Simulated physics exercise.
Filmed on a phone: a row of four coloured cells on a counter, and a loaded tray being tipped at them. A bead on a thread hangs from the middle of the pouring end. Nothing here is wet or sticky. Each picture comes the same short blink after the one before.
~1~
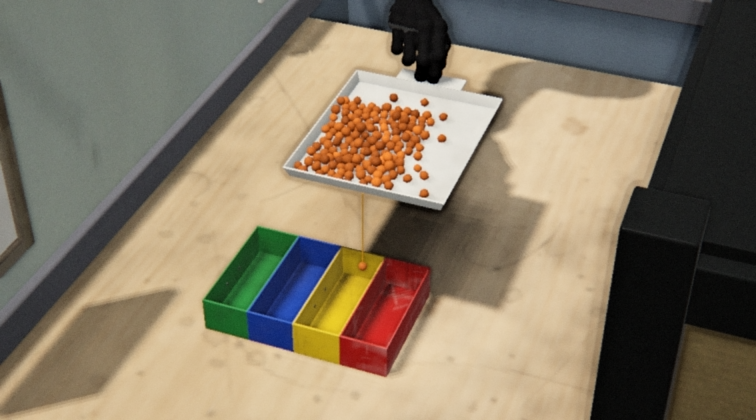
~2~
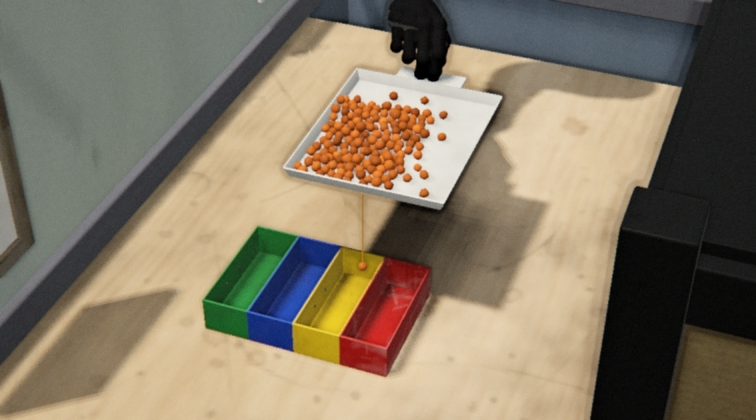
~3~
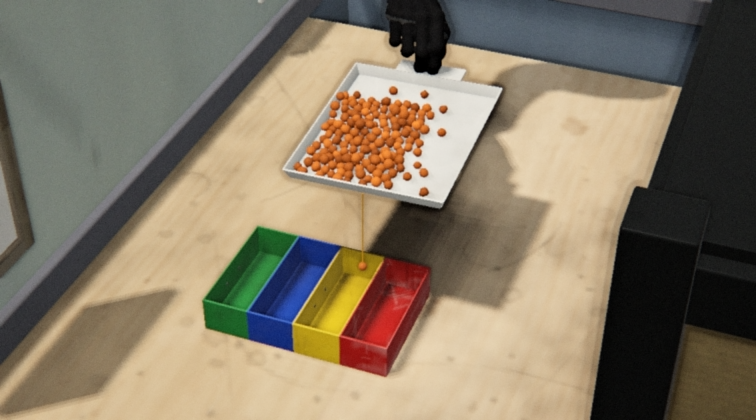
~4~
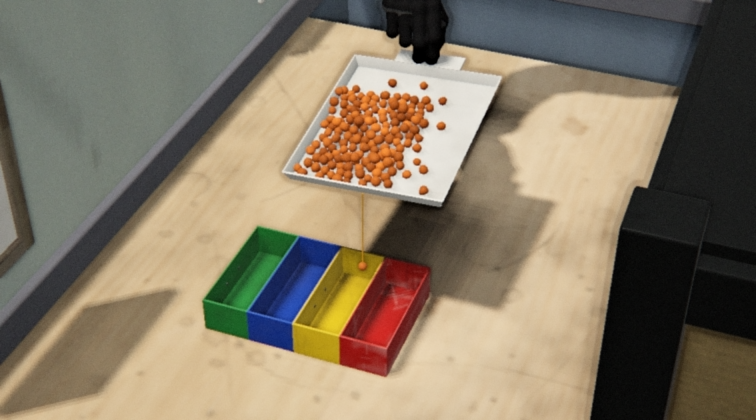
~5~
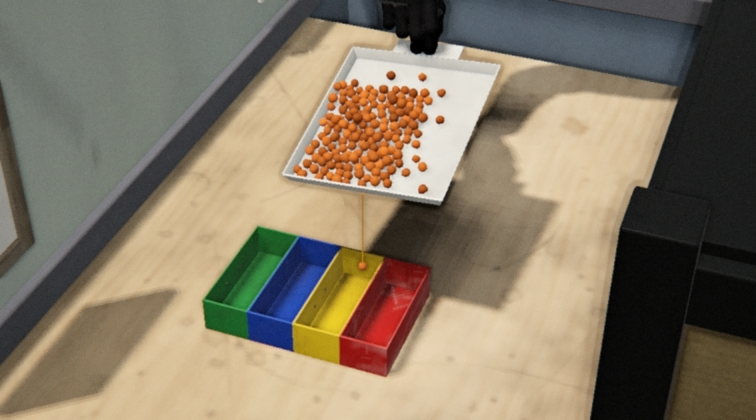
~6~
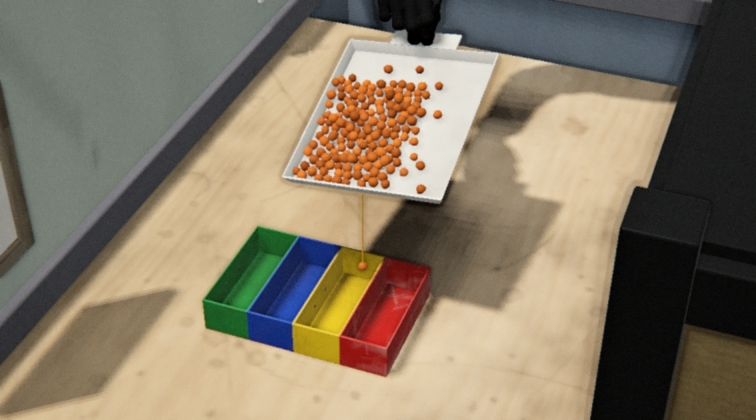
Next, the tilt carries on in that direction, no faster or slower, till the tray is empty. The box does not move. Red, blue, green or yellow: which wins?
It favours the blue compartment.
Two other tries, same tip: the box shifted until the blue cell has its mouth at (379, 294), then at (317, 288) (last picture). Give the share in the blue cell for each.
In turn 10 and 30 in a hundred.
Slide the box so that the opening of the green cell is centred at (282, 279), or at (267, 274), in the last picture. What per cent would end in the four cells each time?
About 80 and 90 per cent.
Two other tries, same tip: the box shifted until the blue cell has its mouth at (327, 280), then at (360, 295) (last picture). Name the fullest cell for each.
First the green cell, then green.
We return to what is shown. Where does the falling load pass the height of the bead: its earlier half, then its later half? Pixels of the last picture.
The first part at (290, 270); the rest at (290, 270).
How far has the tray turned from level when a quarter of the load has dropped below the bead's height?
Near 80 degrees.
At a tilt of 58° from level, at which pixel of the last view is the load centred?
At about (336, 142).
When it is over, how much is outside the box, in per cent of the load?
Near 0 %.
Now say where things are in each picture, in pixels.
In the first frame, corners of the pouring end (289, 166) and (440, 200), level; middle of the load (371, 141), coated peanuts; bead on its thread (363, 266); green cell (226, 317); blue cell (271, 329); yellow cell (316, 341); red cell (363, 354).
In the second frame, corners of the pouring end (289, 166) and (440, 199), level; middle of the load (371, 140).
In the third frame, corners of the pouring end (289, 167) and (440, 198), tipped barely, lowest at the left corner; middle of the load (371, 138).
In the fourth frame, corners of the pouring end (289, 170) and (439, 197), tipped a little, lowest at the left corner; middle of the load (370, 134).
In the fifth frame, corners of the pouring end (288, 172) and (438, 196), tipped a little, lowest at the left corner; middle of the load (369, 131).
In the sixth frame, corners of the pouring end (288, 174) and (437, 195), tipped clearly, lowest at the left corner; middle of the load (367, 128); green cell (226, 317); blue cell (271, 329); yellow cell (316, 341); red cell (363, 354).
Just after the last frame, tray tipped steeply; almost all on the tray; just a few in the blue cell; just a few falling or outside the box.
A moment on, tray tipped right over; about a tenth on the tray; roughly half in the blue cell; roughly a quarter in the green cell; about a tenth in the yellow cell; just a few in the red cell; roughly a quarter falling or outside the box.
Further on, tray tipped past a quarter turn; roughly half in the blue cell; roughly a quarter in the green cell; about a tenth in the yellow cell; just a few in the red cell; about a tenth falling or outside the box.
When it is over, tray tipped past a quarter turn; roughly half in the blue cell; roughly a quarter in the green cell; about a tenth in the yellow cell; just a few in the red cell; about a tenth outside the box.
